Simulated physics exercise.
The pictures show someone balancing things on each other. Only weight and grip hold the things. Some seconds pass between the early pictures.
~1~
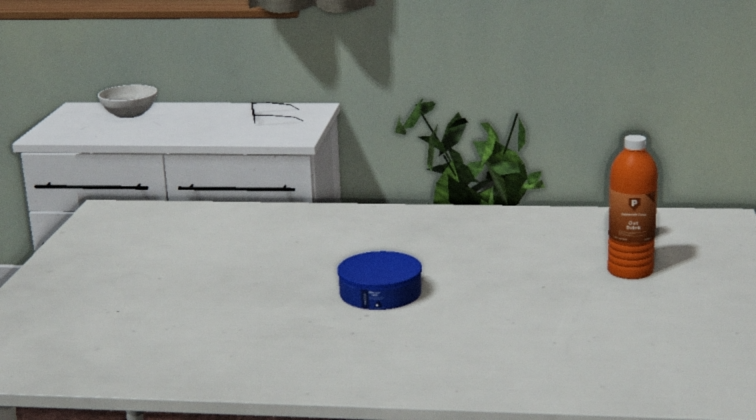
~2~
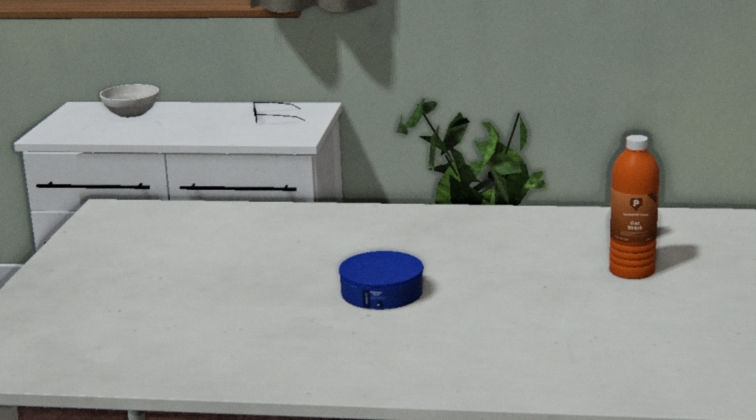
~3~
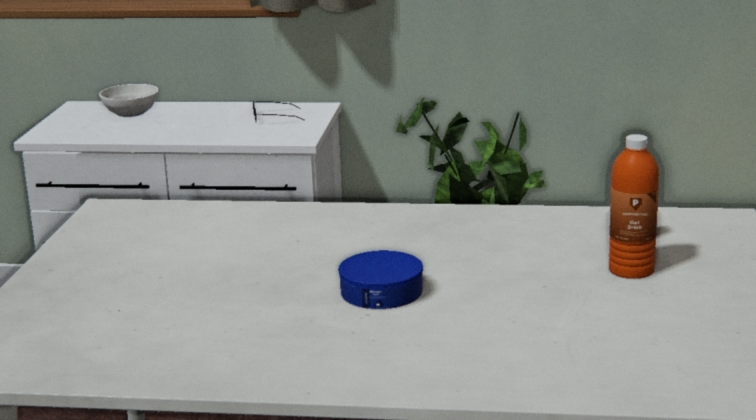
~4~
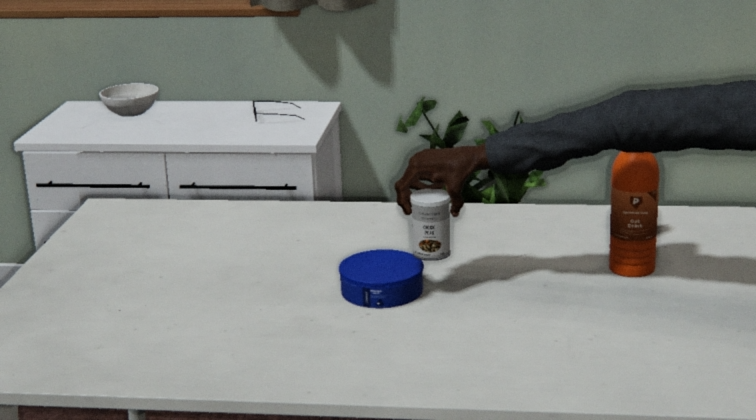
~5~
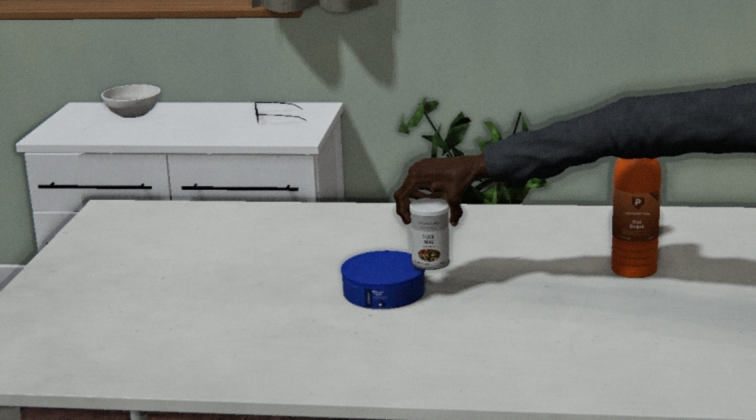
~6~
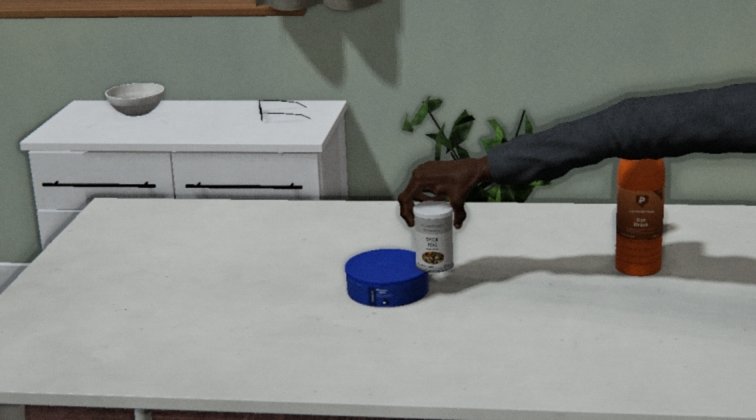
A hand in a grey sleeve is absent at first, while a blue tub and an orange bottle sit still on a pale table. The hand then appears from the right holding a white tin above the tub's right side, lowers it slightly onto the tub's right edge, and keeps hold of it.
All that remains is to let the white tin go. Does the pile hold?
The pile comes apart.
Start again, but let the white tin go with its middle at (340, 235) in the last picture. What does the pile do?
Then it loses its balance.
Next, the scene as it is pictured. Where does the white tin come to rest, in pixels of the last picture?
Around (477, 279).
Then, 0.30 s on from there, white tin turned 37° from how it was put near (452, 246).
Then, 0.40 s on from there, white tin now fallen.
Then, 0.50 s on from there, nothing new.
Then, 2.10 s on from there, white tin resting near (478, 277).
In the end, fallen, white tin; the other 3 unmoved. At the end, from the last picture's camera, white tin near (477, 279). The pile gives way.
